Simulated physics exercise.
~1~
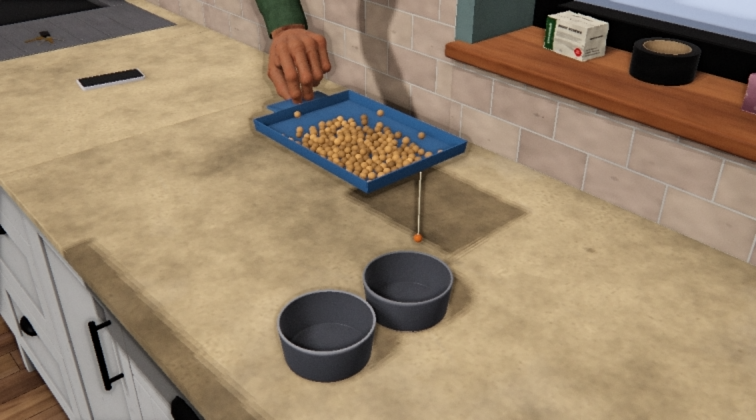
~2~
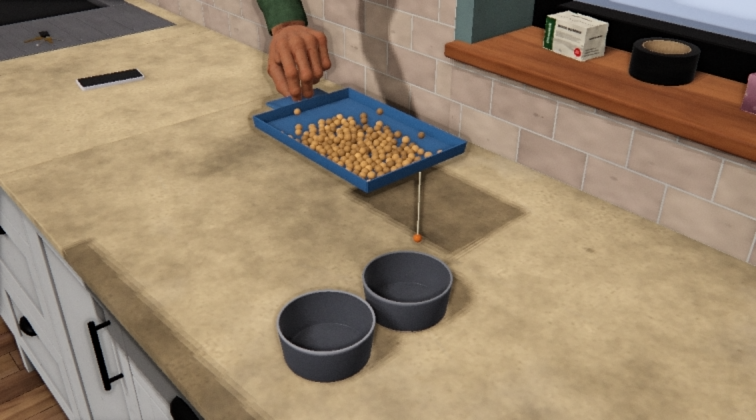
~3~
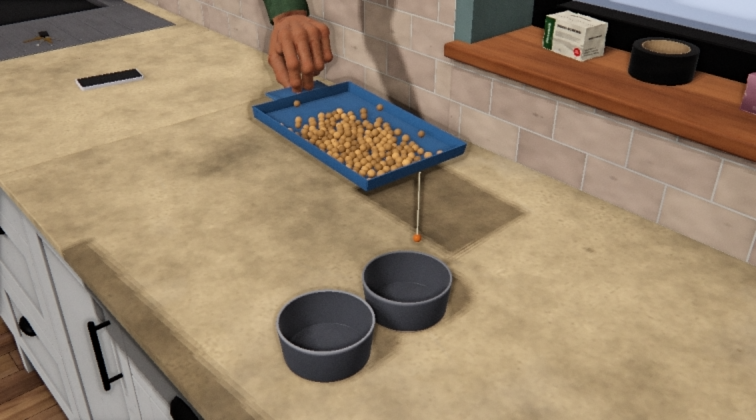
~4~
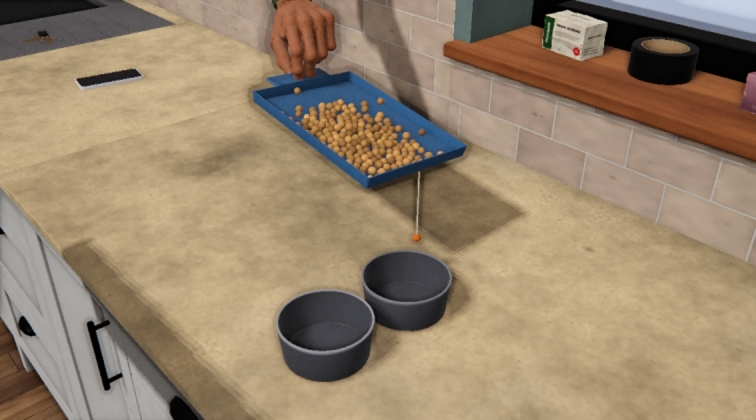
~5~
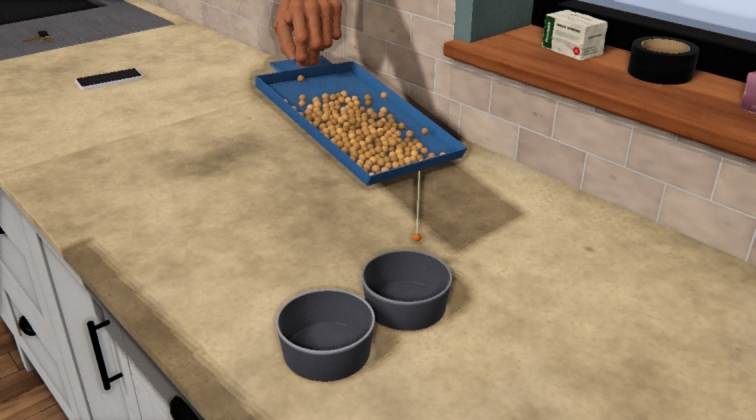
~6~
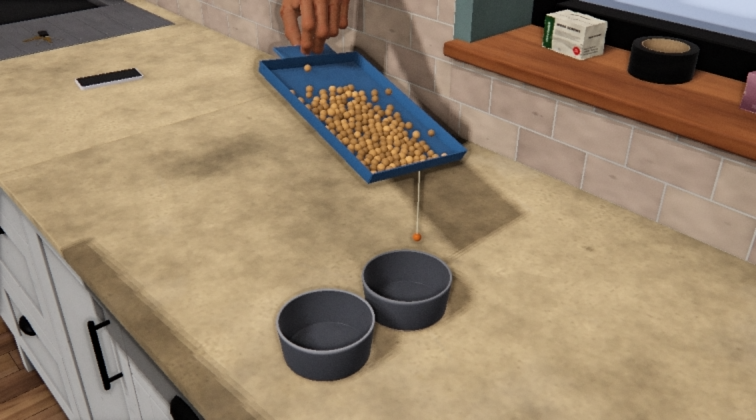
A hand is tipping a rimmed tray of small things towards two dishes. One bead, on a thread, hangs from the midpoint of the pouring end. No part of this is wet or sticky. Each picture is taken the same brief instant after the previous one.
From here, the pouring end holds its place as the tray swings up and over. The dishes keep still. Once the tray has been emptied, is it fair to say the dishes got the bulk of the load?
Most likely the dishes will collect not even half of it.
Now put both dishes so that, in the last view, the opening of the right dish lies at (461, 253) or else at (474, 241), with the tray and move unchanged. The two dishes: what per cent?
Roughly 50% first, roughly 90% second.
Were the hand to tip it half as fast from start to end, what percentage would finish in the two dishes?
I'd put it at some 0 per cent.
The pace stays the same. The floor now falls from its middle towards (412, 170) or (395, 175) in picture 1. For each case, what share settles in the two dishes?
The first try would leave around 40 per cent there, the second around 80 per cent.
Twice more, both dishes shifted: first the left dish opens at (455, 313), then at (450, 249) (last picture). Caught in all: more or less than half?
Short of half, then beyond half.
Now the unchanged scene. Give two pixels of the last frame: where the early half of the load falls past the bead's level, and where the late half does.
I'd put it at roughly (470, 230), and after that at roughly (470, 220).
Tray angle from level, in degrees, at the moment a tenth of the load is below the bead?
I'd say it is tilted about 85°.
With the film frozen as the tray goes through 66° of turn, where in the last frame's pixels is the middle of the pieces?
Around (423, 128).
Soon, tray tipped steeply; nearly all on the tray; a stray few outside both; a stray few in the air.
A while on, tray tipped past a quarter turn; a small part on the tray; a stray few in the right dish; most outside both; about a quarter in the air.
Towards the end, tray tipped past a quarter turn; a stray few in the right dish; nearly all outside both.
Finally, tray tipped past a quarter turn; none in the left dish; a stray few in the right dish; nearly all outside both.
